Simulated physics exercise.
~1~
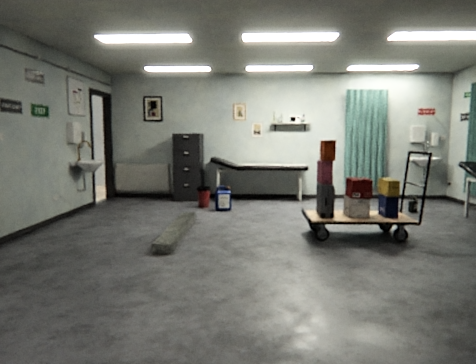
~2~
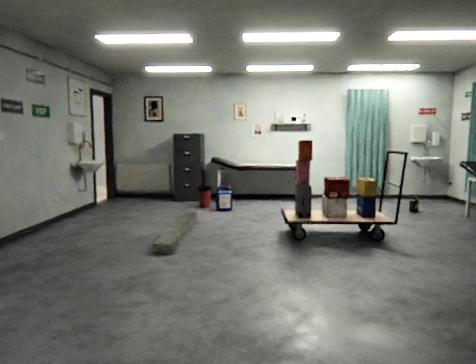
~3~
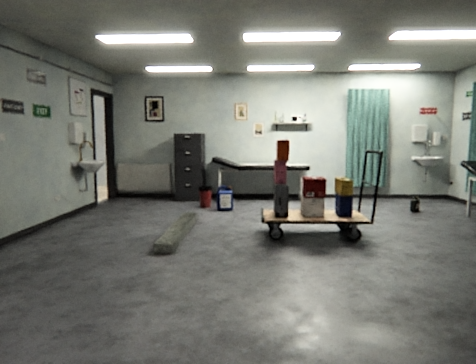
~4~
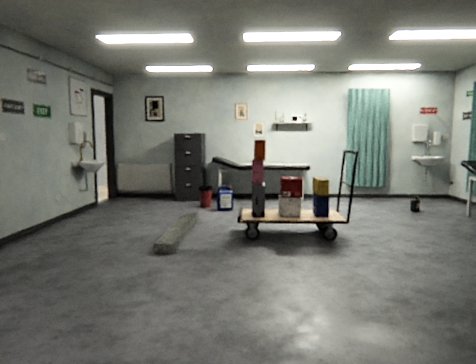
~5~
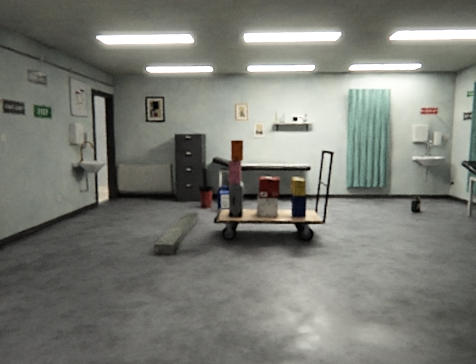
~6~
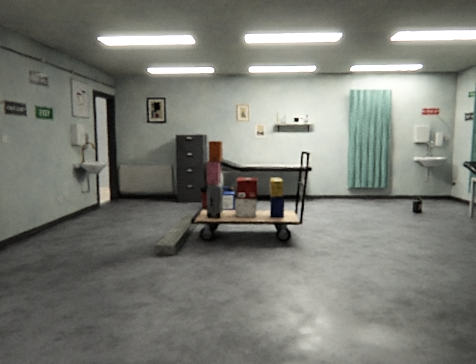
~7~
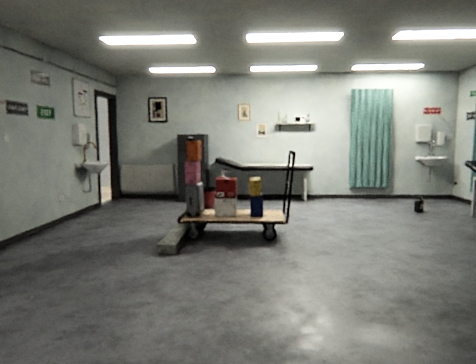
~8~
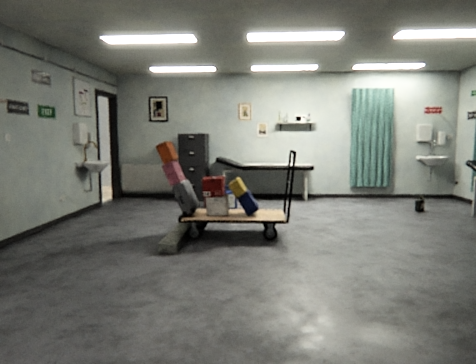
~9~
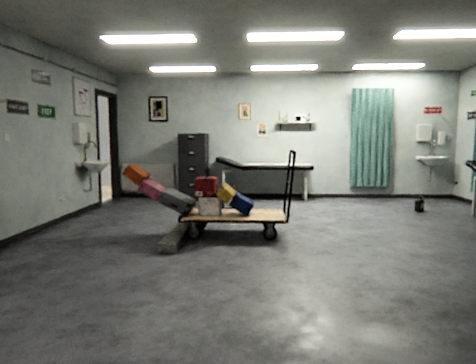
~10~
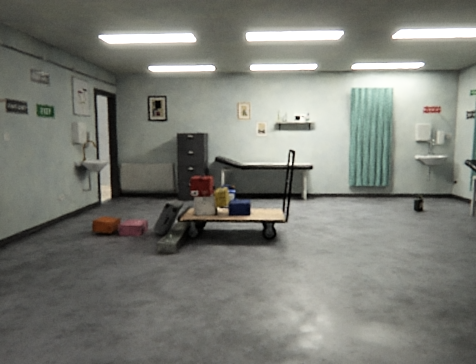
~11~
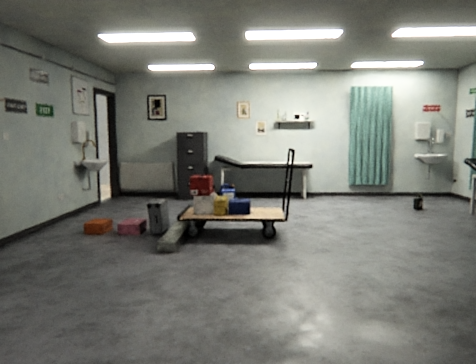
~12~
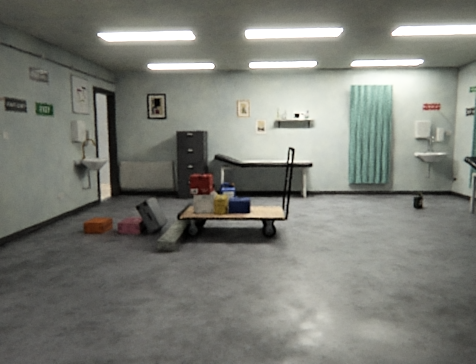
In a clinic room, a loaded cart rolls left, hits a kerb, and three boxes topple off.
